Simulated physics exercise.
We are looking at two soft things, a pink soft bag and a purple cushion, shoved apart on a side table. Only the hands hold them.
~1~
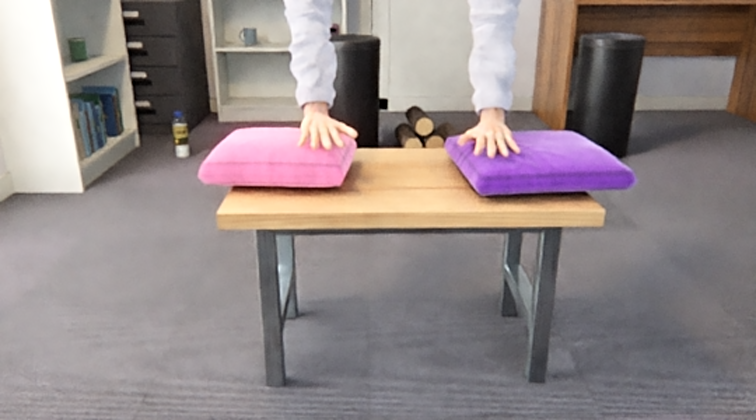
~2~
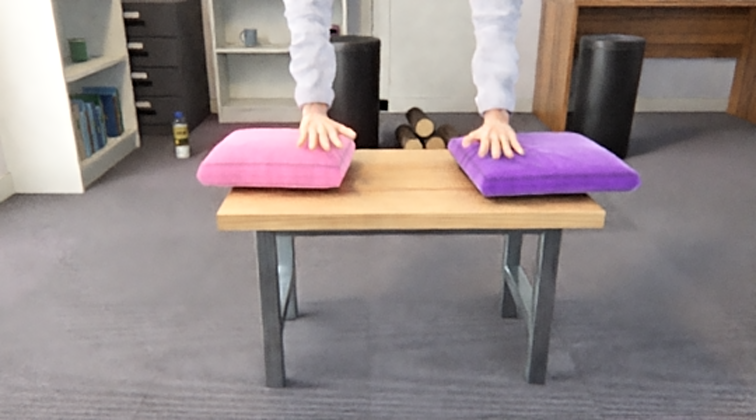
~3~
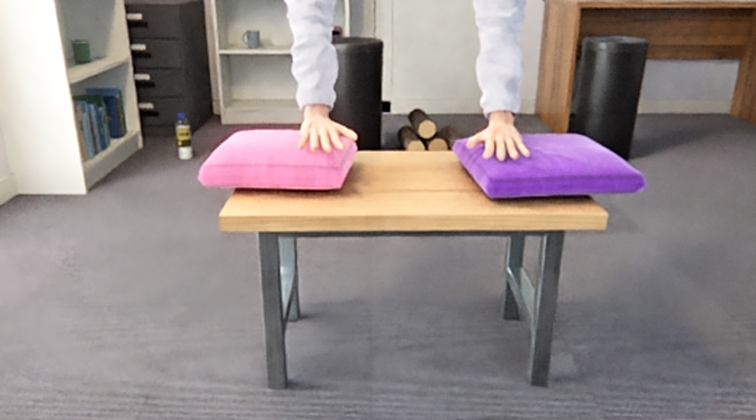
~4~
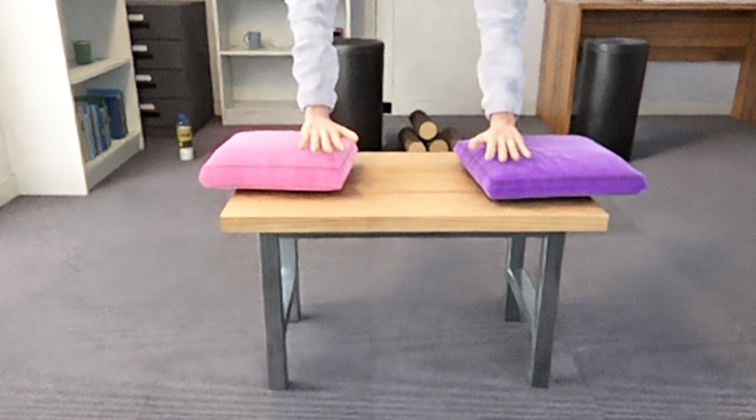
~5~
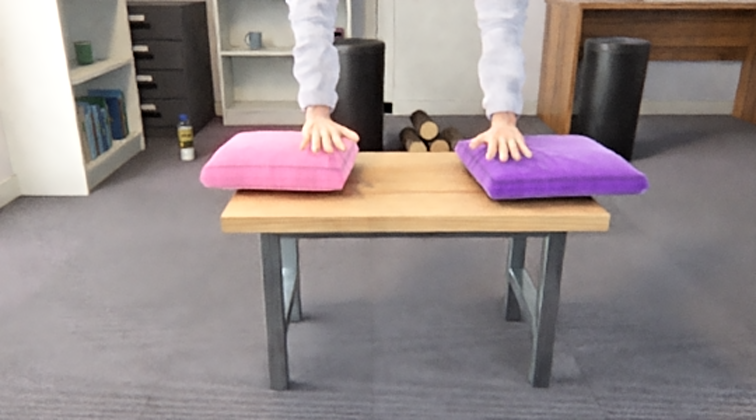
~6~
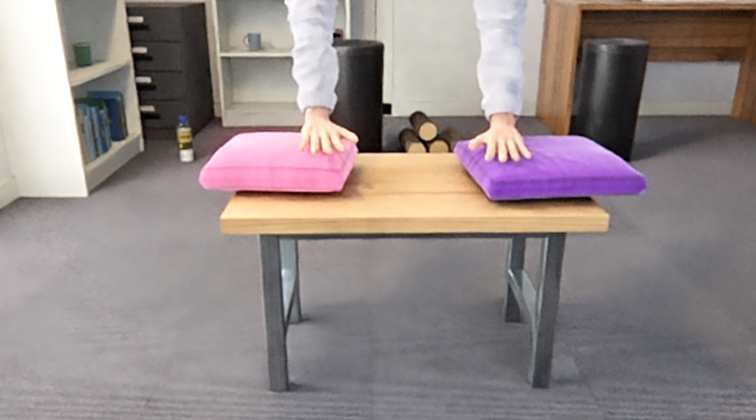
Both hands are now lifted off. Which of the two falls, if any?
The pink soft bag holds its place, the purple cushion stays up there.
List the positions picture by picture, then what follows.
The first frame shows soft bag tip (213, 167); cushion tip (614, 170).
The second frame shows soft bag tip (211, 167); cushion tip (619, 171).
The third frame shows soft bag tip (213, 169); cushion tip (624, 173).
The fourth frame shows soft bag tip (213, 170); cushion tip (625, 175).
The fifth frame shows soft bag tip (214, 170); cushion tip (626, 174).
The sixth frame shows soft bag tip (213, 171), a small part past the edge; cushion tip (625, 175), about a third past the edge.
Then, 0.26 s on from there, soft bag as it was left; cushion as it was left.
In the end, soft bag as it was left; cushion as it was left. The pink soft bag stays up there and the purple cushion remains on top.
